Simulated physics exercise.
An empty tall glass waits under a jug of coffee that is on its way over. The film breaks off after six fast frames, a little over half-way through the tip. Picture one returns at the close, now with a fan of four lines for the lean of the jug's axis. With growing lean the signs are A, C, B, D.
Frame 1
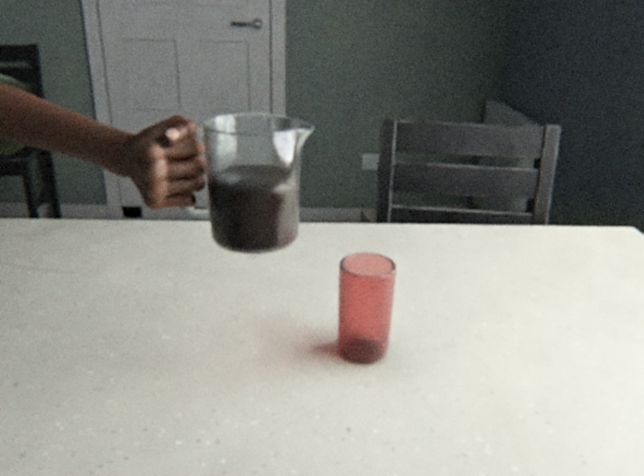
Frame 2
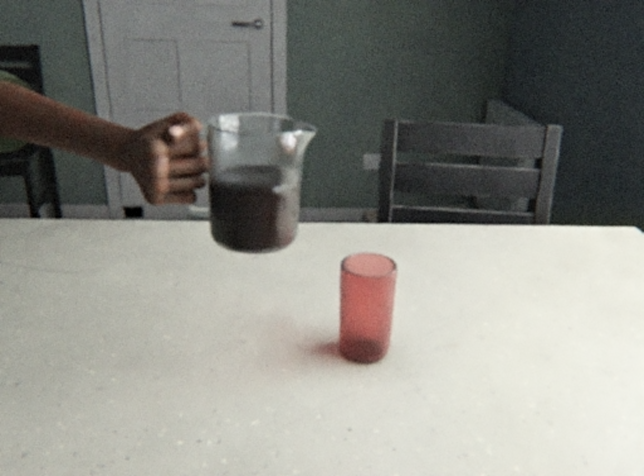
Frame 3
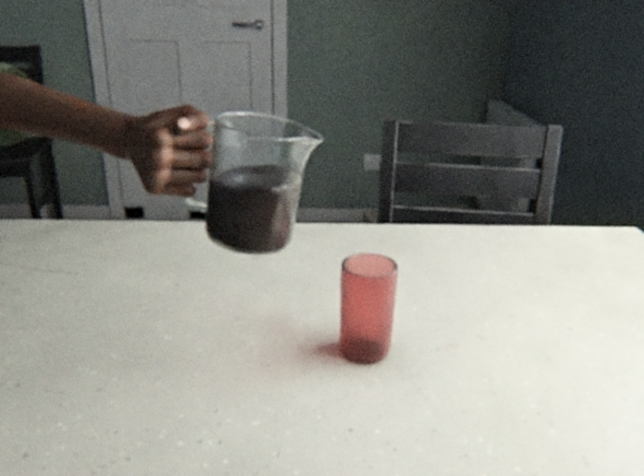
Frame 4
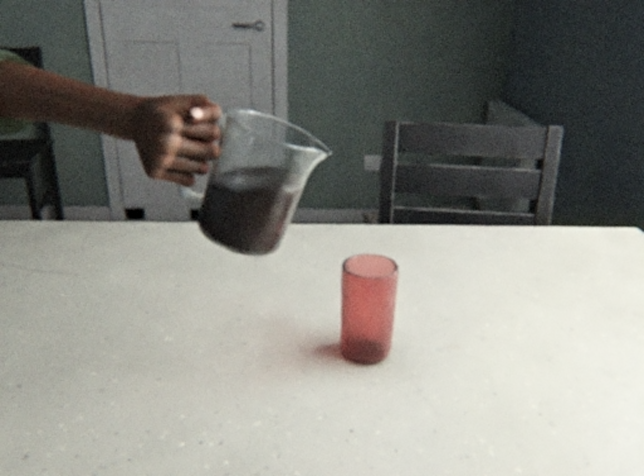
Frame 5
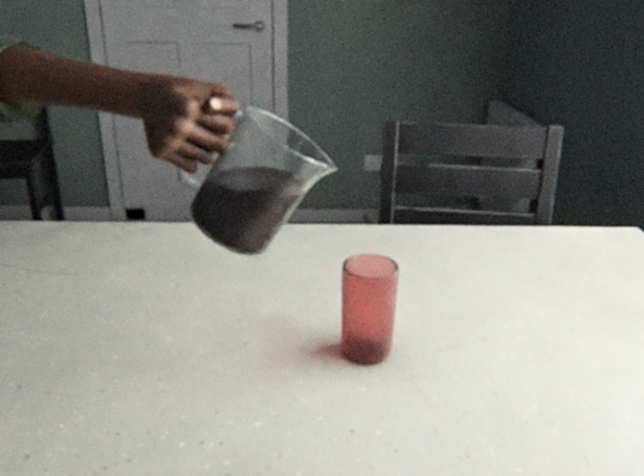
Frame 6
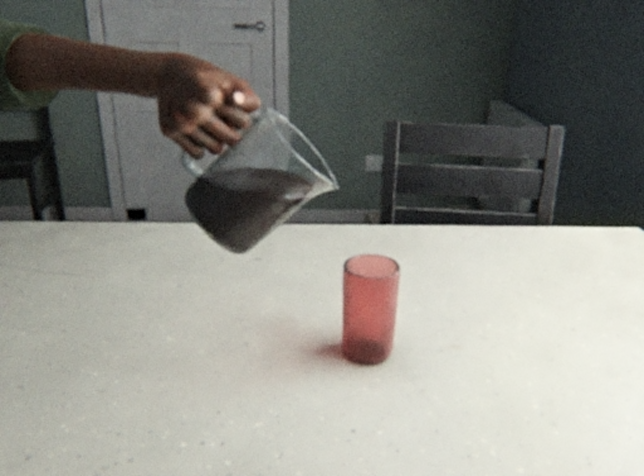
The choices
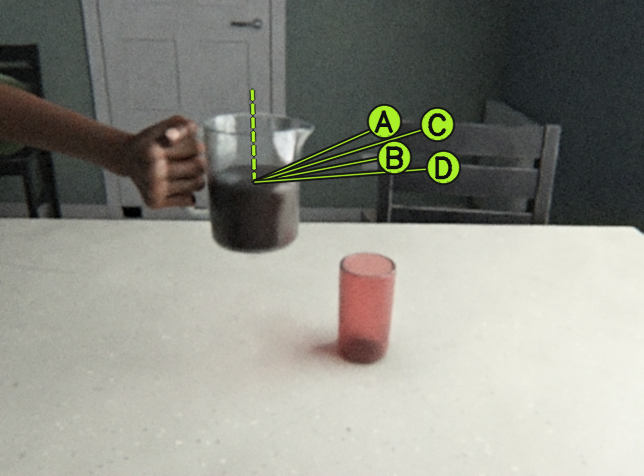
A hand at the left held a clear glass jug of dark liquid above a white table and steadily tilted it rightward, its spout lowering near a tall red glass that stayed still.
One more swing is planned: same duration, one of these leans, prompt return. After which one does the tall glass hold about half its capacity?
C.
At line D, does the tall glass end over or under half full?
Over half.
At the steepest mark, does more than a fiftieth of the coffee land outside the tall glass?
Yes.
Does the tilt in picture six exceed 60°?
No, it does not.
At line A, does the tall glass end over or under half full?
Under.
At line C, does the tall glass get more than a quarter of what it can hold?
Yes, it does.
On the marked copy, A at (369, 131); B at (377, 158); C at (421, 130); D at (426, 169).
For line A, the tall glass ends with about 32 % of what it can hold.
For line B, the tall glass ends with about 67 % of what it can hold; 5 % of the coffee is spilt.
For line C, the tall glass ends with about 50 % of what it can hold.
For line D, the tall glass ends with about 81 % of what it can hold; 9 % of the coffee is spilt.
